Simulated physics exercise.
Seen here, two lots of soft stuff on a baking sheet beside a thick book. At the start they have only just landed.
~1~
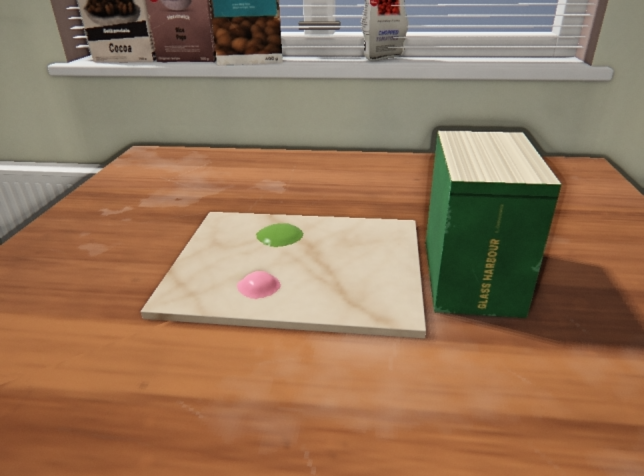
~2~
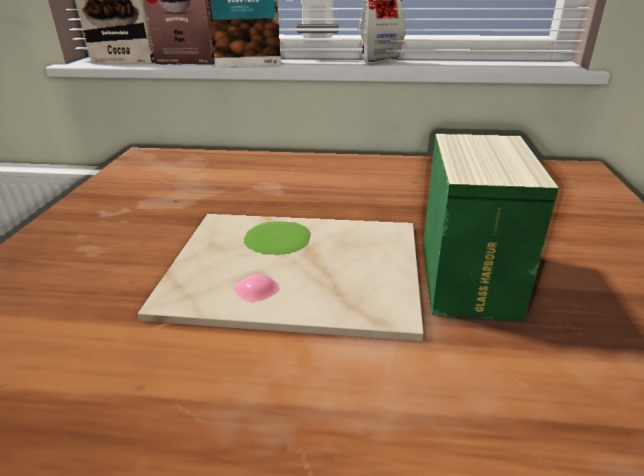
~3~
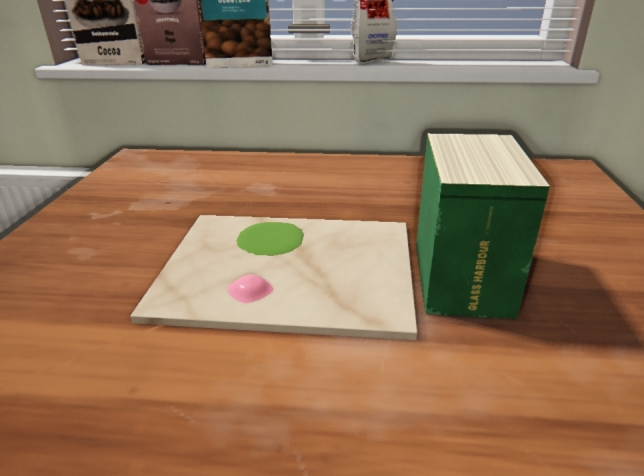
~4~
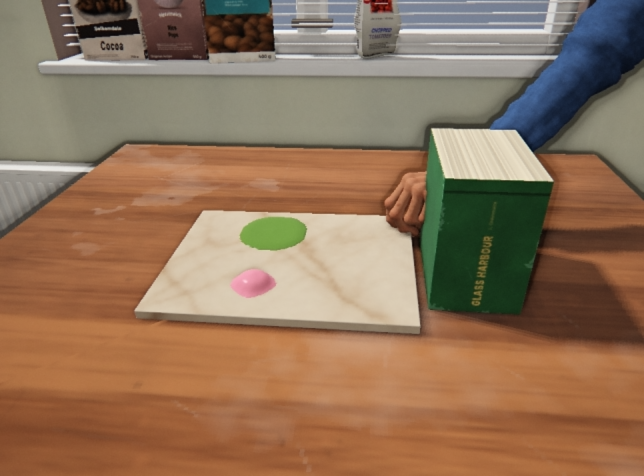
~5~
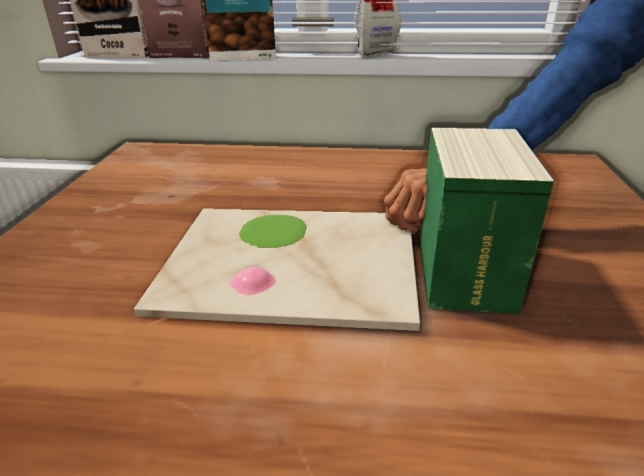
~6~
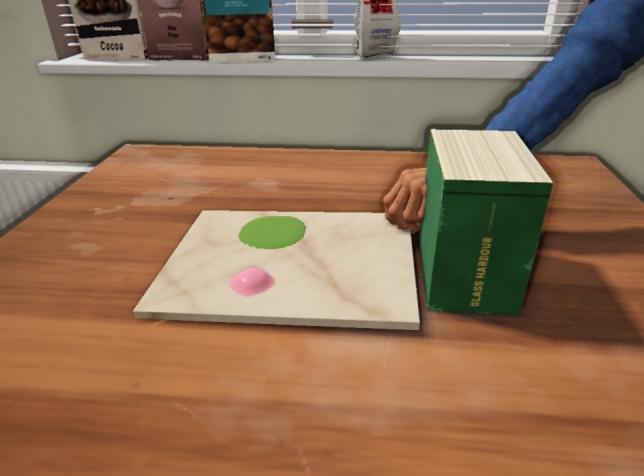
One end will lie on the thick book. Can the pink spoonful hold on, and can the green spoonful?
The pink spoonful stays on and the green spoonful runs off the low end.
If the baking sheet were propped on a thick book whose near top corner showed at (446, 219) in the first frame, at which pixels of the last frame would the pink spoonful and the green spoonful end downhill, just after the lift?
About (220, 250) and (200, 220).
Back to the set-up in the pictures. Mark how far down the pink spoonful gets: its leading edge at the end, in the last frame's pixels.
At about (207, 244).
Next, slope about 34°; the pink spoonful has not moved; the green spoonful has crept down a long way.
After that, the pink spoonful has not moved; the green spoonful is dripping off the low end.
Finally, slope about 34°; the pink spoonful has not moved; the green spoonful is dripping off the low end.
